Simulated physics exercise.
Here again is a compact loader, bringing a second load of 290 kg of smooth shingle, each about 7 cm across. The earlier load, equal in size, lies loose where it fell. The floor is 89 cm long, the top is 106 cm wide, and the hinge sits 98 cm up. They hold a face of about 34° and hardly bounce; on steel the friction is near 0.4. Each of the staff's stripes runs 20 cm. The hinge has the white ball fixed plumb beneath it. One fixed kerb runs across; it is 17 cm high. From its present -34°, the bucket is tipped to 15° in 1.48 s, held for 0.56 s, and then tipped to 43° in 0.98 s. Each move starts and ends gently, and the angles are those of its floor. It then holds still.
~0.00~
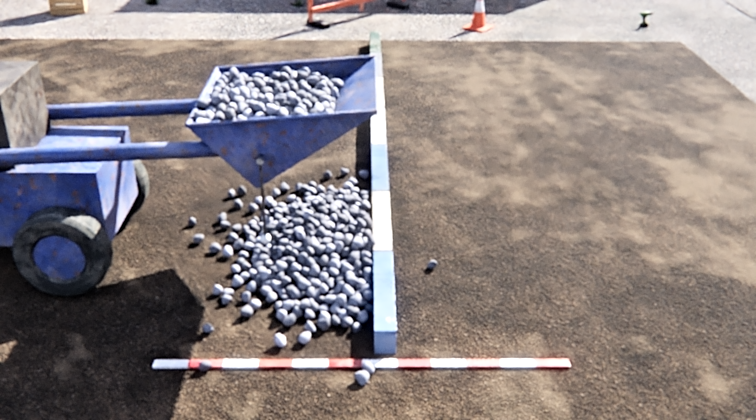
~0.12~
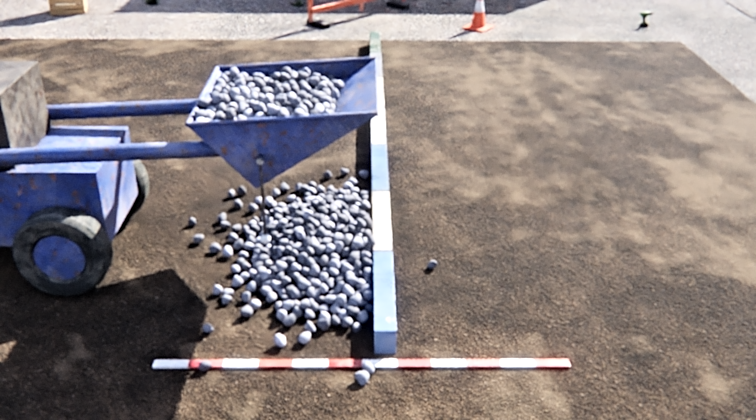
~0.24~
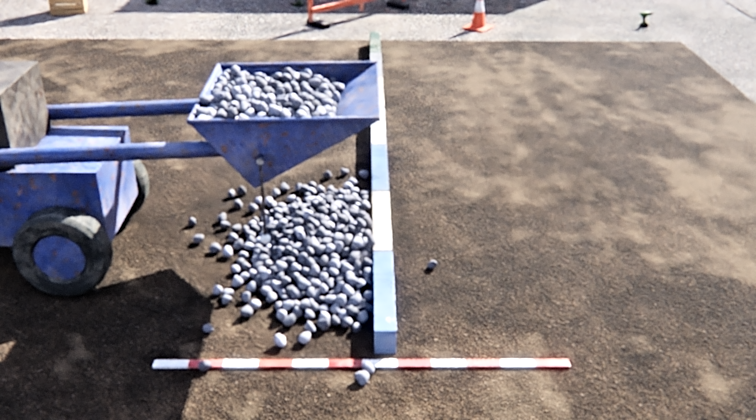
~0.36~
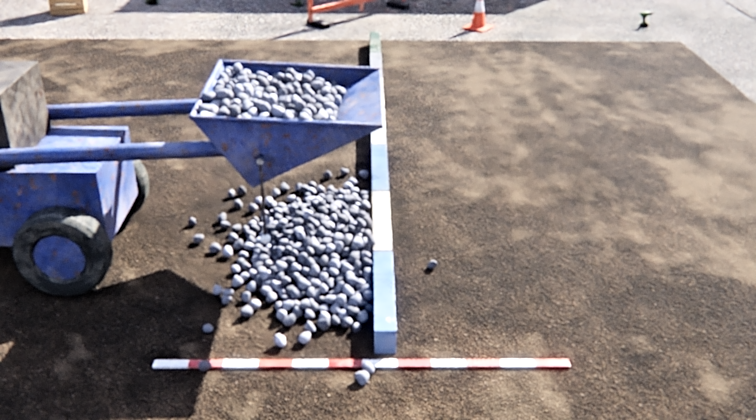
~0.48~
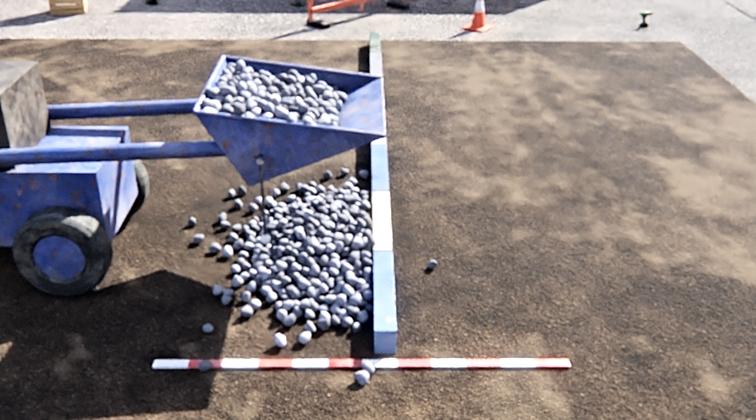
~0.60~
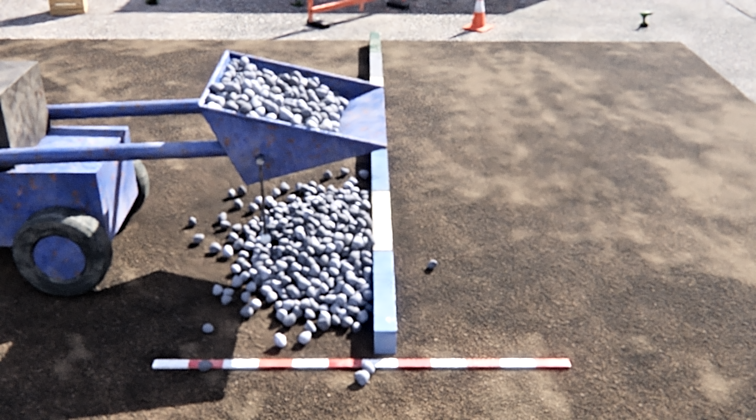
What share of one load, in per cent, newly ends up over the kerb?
71 %.
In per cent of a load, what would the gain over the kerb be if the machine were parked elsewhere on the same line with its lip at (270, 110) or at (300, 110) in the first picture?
About 0 per cent for the first, 10 per cent for the second.
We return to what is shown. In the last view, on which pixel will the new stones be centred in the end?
Their middle rests near (412, 242).
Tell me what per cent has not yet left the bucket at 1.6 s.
It still holds about 95 per cent.
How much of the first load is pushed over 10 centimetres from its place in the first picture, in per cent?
Close to 0 in a hundred of them.
After 1.1 s the floor is at 7°; in per cent of one load, 100 in the bucket, 100 on this side of the kerb; the foremost stones are at (377, 257).
After 1.6 s the floor is at 15°; in per cent of one load, 93 in the bucket, 106 on this side of the kerb, 1 over the kerb; the foremost stones are at (403, 206).
After 3.5 s the floor is at 43°; in per cent of one load, 0 in the bucket, 130 on this side of the kerb, 70 over the kerb; the foremost stones are at (568, 280).
After 5.9 s the floor is at 43°; in per cent of one load, 0 in the bucket, 130 on this side of the kerb, 71 over the kerb; the foremost stones are at (568, 280). Net gain over the kerb, 71.
